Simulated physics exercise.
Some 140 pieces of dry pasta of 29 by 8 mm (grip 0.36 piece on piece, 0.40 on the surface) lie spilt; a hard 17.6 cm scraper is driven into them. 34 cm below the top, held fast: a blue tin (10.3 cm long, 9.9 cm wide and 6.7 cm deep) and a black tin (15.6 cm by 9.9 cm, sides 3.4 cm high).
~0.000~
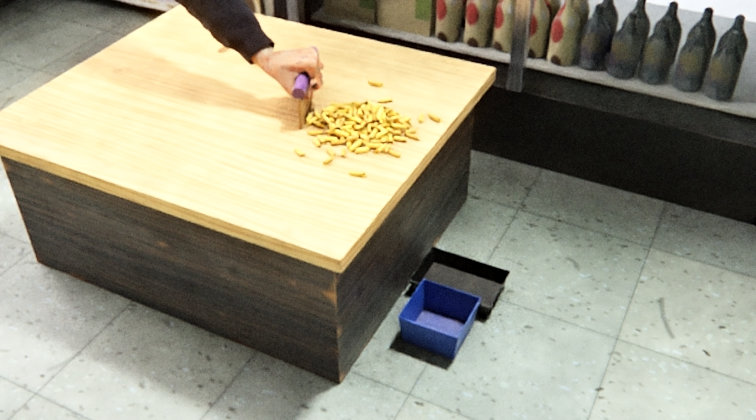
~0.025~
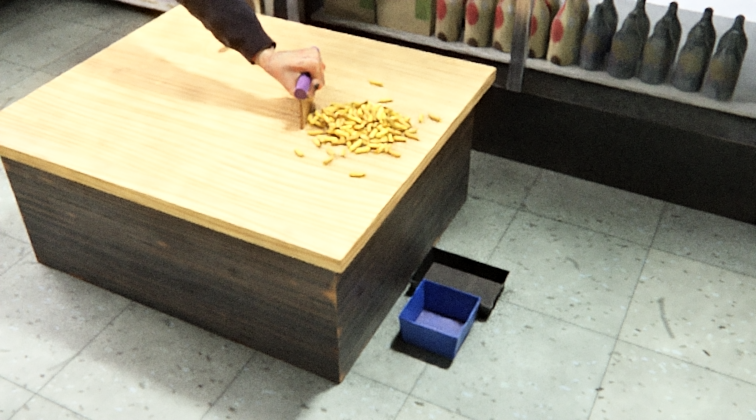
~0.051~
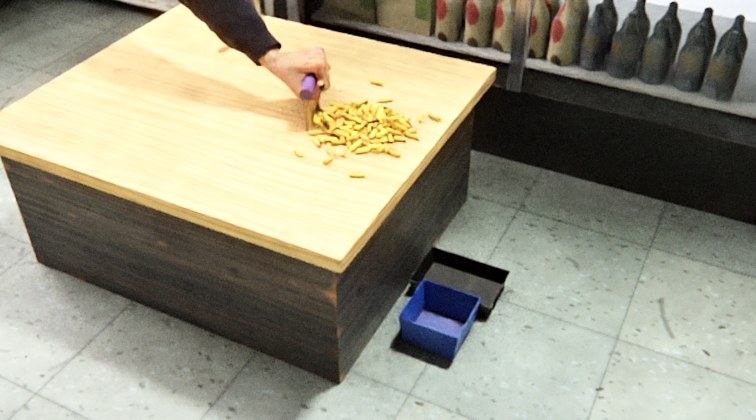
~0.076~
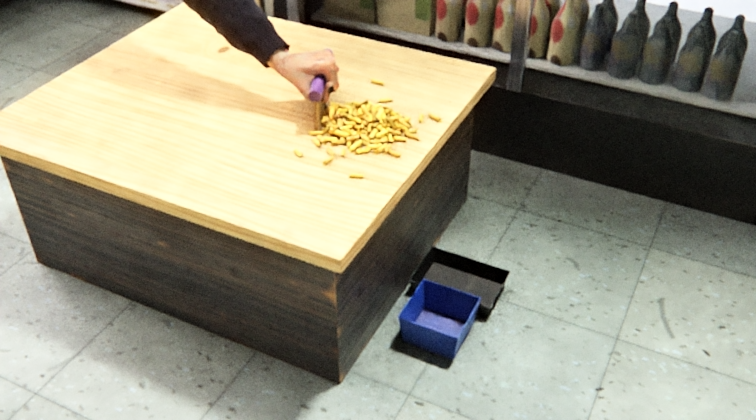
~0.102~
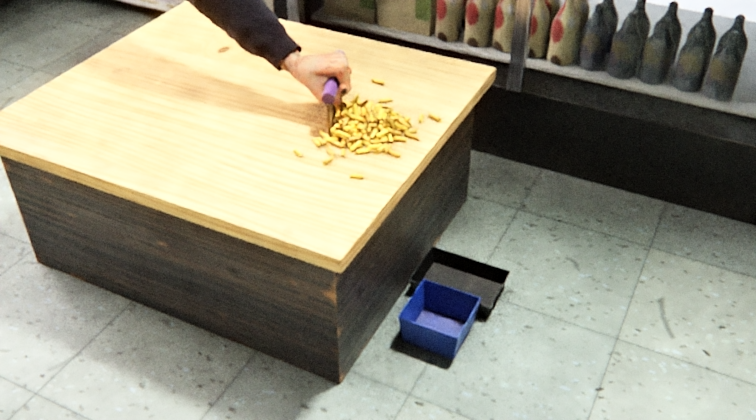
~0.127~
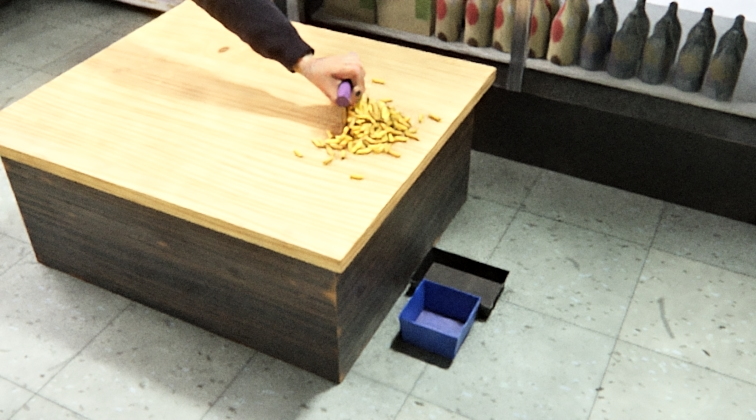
A hand gripping a purple-handled scraper barely moved at first, then pushed it rightward into a loose pile of yellow pasta on the wooden table, shoving many pieces along, while blue and black tins sat below.
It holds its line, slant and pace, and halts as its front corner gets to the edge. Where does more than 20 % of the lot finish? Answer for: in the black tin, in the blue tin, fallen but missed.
In the black tin: Below; in the blue tin: Below; fallen but missed: Above.
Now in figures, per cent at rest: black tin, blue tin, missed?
Black tin 5, blue tin 5, missed 80.
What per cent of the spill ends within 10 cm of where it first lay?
Roughly 5 per cent.
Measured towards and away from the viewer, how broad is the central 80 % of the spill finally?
About 38 cm.
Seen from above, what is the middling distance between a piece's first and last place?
Roughly 42 cm.
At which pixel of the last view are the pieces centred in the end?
Near (559, 300).
Then, at 0.26 s, scraper 22 cm from its start, spill 24 cm wide; still on top 100 %.
After 0.40 s, scraper 24 cm from its start, spill 30 cm wide; off the edge, not caught 75 %, still on top 25 %.
After 0.52 s, scraper 24 cm from its start, spill 35 cm wide; off the edge, not caught 85 %, still on top 15 %.
In the end, at 2.2 s, blue tin 5 %, black tin 5 %, fallen but missed 80 %, still on top 10 %.
